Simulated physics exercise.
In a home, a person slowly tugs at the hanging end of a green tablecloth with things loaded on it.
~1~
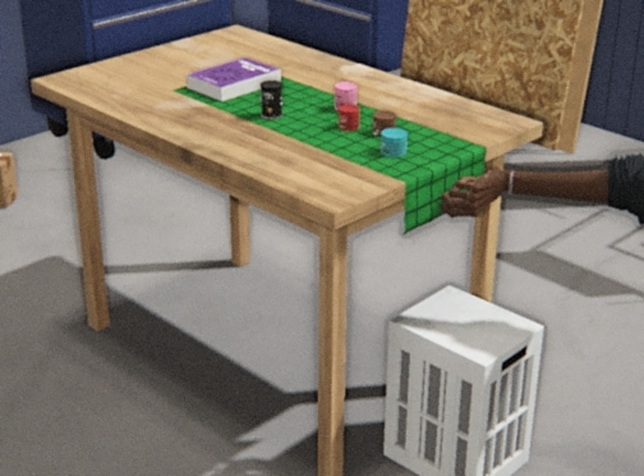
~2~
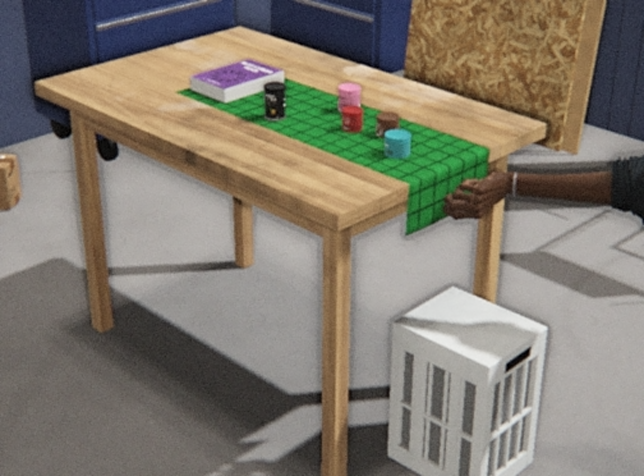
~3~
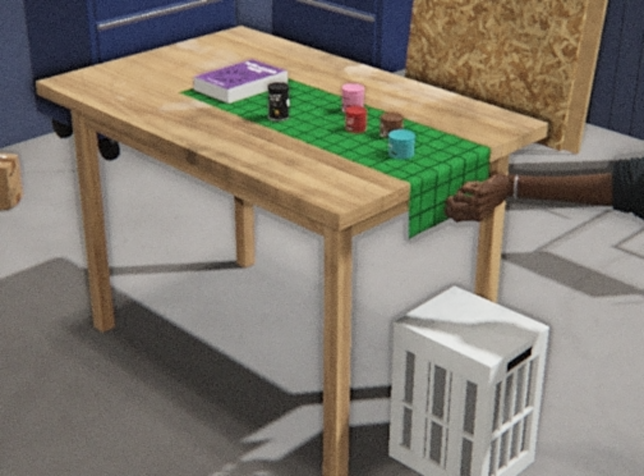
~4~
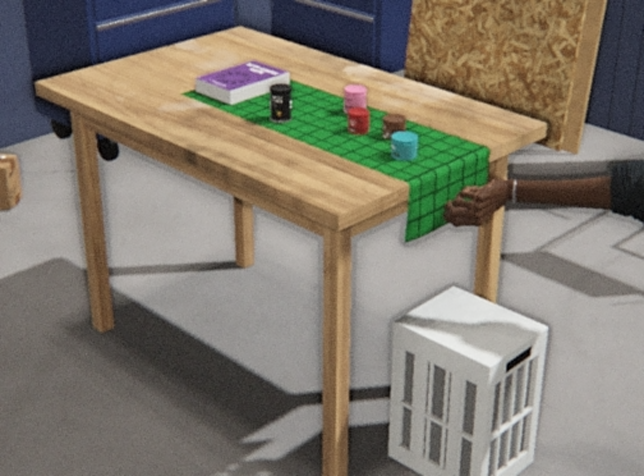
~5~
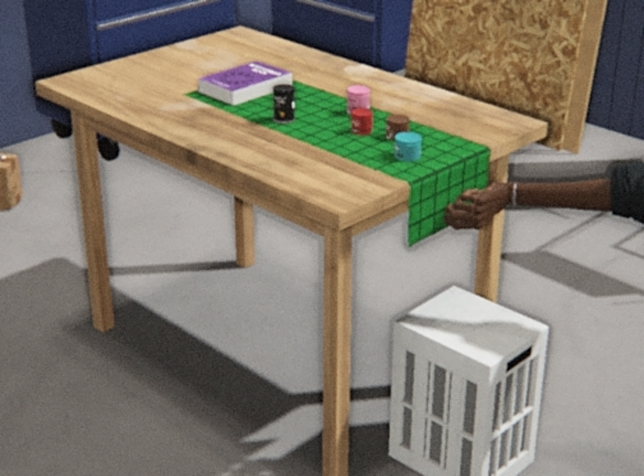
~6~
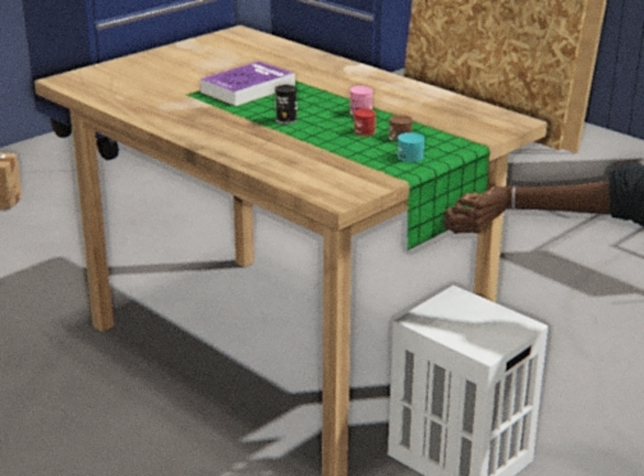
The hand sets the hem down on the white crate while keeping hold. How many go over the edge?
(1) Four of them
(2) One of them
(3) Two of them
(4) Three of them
(3) Two of them.
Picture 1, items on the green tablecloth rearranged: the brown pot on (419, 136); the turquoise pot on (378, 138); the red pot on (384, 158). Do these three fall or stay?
The brown pot is off the top, the turquoise pot is off the top, the red pot is off the top.
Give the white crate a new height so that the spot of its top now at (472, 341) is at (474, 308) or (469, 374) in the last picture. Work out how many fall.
The count: 1 and 3.
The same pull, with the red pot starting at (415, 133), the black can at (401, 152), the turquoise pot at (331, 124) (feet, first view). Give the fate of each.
Here's how it goes: The red pot leaves the top, the black can leaves the top and the turquoise pot remains in place.
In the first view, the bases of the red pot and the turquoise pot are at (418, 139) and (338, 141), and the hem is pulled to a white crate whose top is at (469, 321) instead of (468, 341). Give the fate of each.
Result - the red pot comes off, and the turquoise pot stays put.
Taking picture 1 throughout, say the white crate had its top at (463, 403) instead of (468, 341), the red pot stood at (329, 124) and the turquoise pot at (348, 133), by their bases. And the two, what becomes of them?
Observed: Red pot departs; turquoise pot departs.
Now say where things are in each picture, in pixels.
The first frame shows hem (403, 235); turquoise pot (394, 133); brown pot (385, 115); red pot (349, 108); pink pot (346, 86); black can (271, 84); top of the crate (468, 341).
The second frame shows hem (405, 235); turquoise pot (398, 134).
The third frame shows hem (409, 239); brown pot (392, 116).
The fourth frame shows hem (405, 243); red pot (359, 111); top of the crate (472, 342).
The fifth frame shows hem (409, 248); pink pot (359, 89).
The sixth frame shows hem (407, 251); turquoise pot (411, 138); brown pot (401, 119); red pot (365, 113); pink pot (361, 90); black can (286, 88).
Soon after, hem near (447, 247); all still up.
Then, hem near (446, 269); turquoise pot gone.
Further on, hem on the crate; turquoise pot and brown pot gone.
At rest, hem on the crate; turquoise pot and brown pot gone. It carries off two.
